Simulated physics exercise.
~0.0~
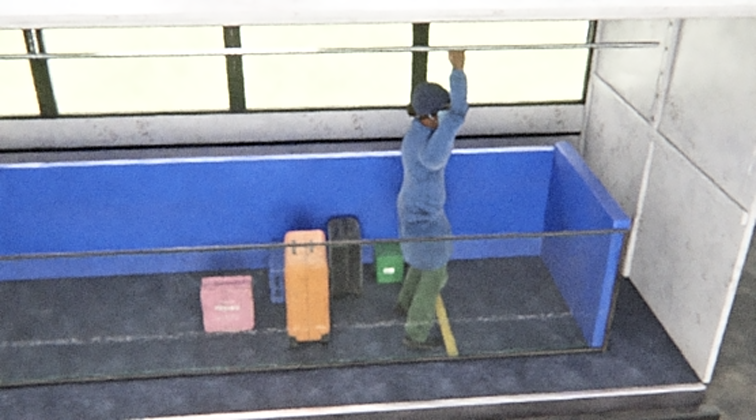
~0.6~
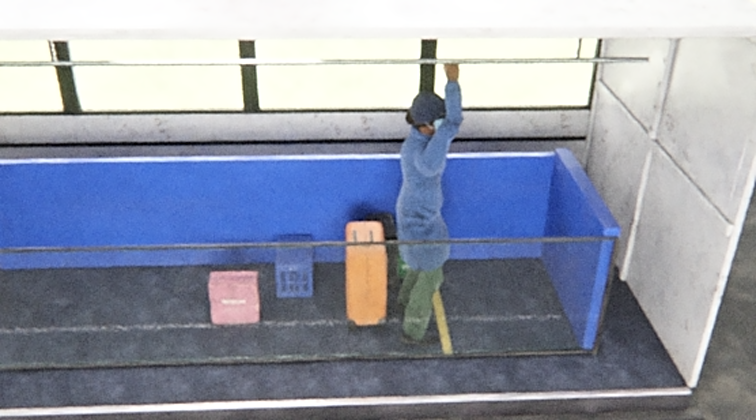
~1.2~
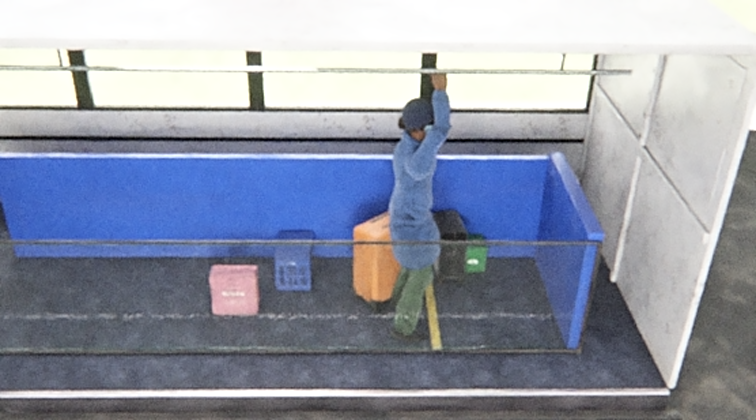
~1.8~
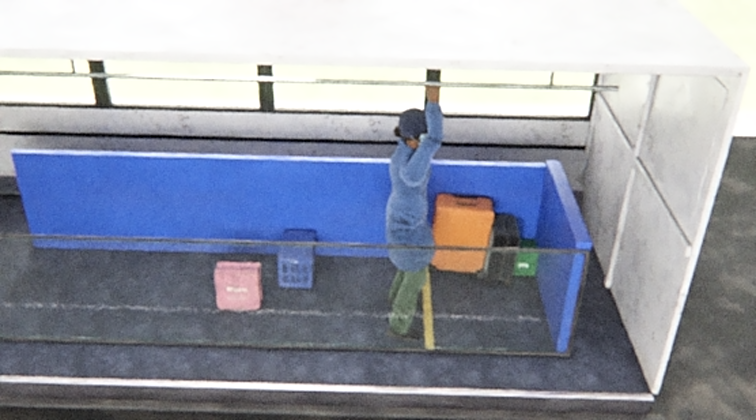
Passenger in blue holding an overhead rail as two wheeled cases and a green tub slide right, ending past a yellow line.
